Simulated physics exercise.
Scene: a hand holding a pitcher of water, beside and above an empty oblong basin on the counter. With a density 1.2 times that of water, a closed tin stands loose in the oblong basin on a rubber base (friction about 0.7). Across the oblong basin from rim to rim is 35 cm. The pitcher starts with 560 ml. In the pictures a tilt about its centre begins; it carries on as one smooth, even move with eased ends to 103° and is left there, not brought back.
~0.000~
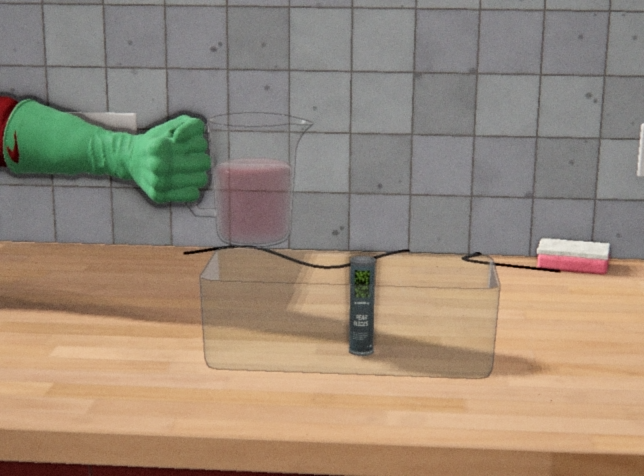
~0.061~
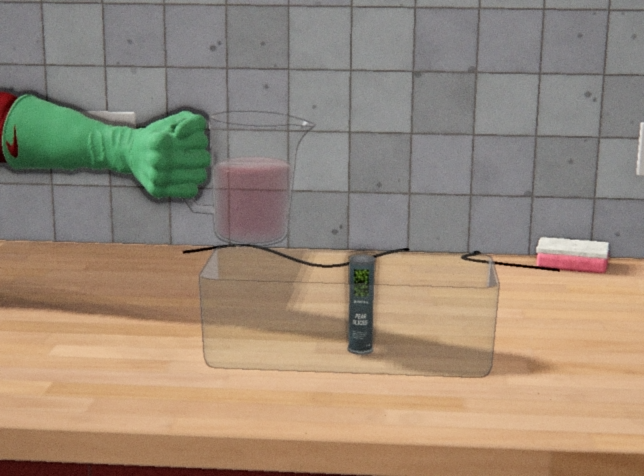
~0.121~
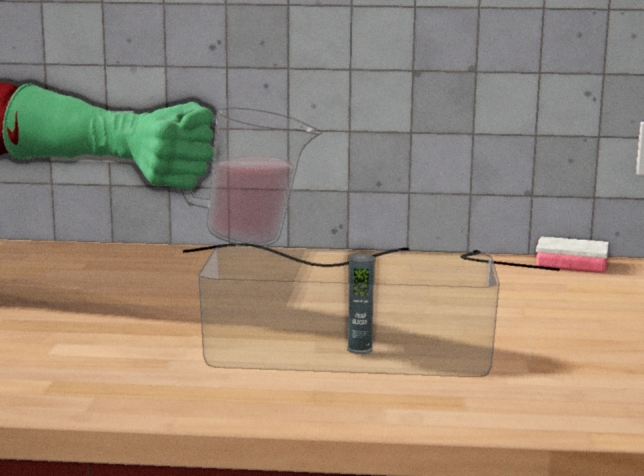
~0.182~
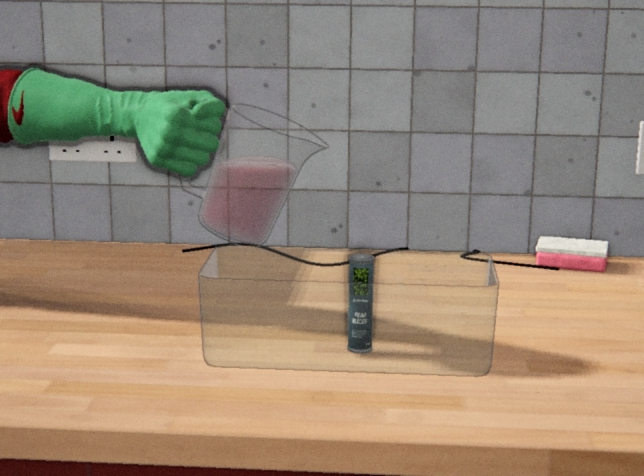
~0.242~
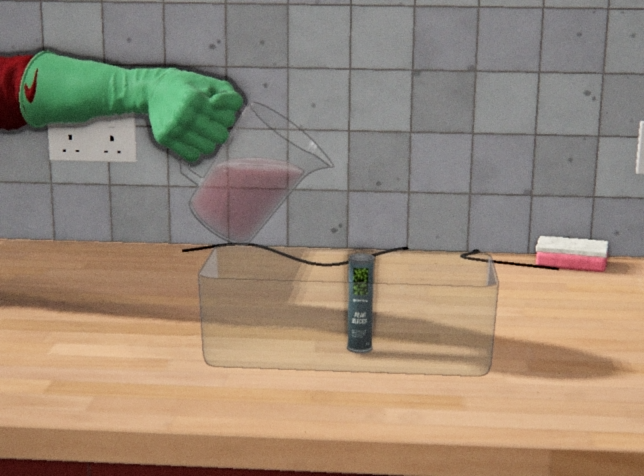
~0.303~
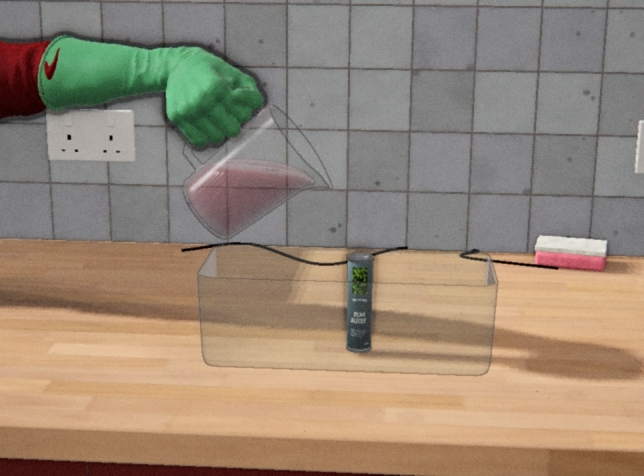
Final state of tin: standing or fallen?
It is going to fail.
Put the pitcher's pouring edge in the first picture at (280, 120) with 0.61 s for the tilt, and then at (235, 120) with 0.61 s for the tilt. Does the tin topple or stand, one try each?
First it stays on its base; then it stays on its base.
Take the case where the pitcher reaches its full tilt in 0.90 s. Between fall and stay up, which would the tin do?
It tumbles over, then.
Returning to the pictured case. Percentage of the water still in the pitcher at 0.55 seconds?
Close to 66 percent of the liquid remains at that time.
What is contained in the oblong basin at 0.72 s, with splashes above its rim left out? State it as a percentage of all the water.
Around 68 per cent of the whole.
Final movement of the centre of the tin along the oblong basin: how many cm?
The tin's middle ends up about 8.5 cm along the basin.
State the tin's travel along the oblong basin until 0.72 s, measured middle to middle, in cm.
The tin has gone some 2 cm.
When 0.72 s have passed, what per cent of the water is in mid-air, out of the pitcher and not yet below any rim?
Something like 10 per cent of the total.
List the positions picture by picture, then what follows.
It leans 0°; its right rim is at (314, 122); the water meets the walls at (216, 163) and (293, 165); the oblong basin's rim runs from (209, 264) to (496, 273); the tin's top is at (363, 264), in the first picture.
It leans 3°; its right rim is at (316, 124); the water meets the walls at (216, 163) and (293, 164), in the second picture.
It leans 10°; its right rim is at (322, 132); the water meets the walls at (217, 163) and (295, 164), in the third picture.
It leans 21°; its right rim is at (330, 146); the water meets the walls at (215, 164) and (298, 165), in the fourth picture.
It leans 35°; its right rim is at (335, 166); the water meets the walls at (208, 174) and (305, 169), in the fifth picture.
It leans 51°; its right rim is at (334, 188); the water meets the walls at (192, 175) and (312, 175), in the sixth picture.
Then, 0.55 s in, the tilt is 100° and 66 per cent is still to pour; the tin stands where it began.
Then, 0.72 s in, the tilt is 103° and 22 per cent is still to pour; the tin leans 17°.
Then, 0.91 s in, the tilt is 103° and 5 per cent is still to pour; the tin lies on its side.
Then, 1.11 s in, the tilt is 103° and 1 per cent is still to pour; the tin lies on its side.
Finally, the tin lies on its side.
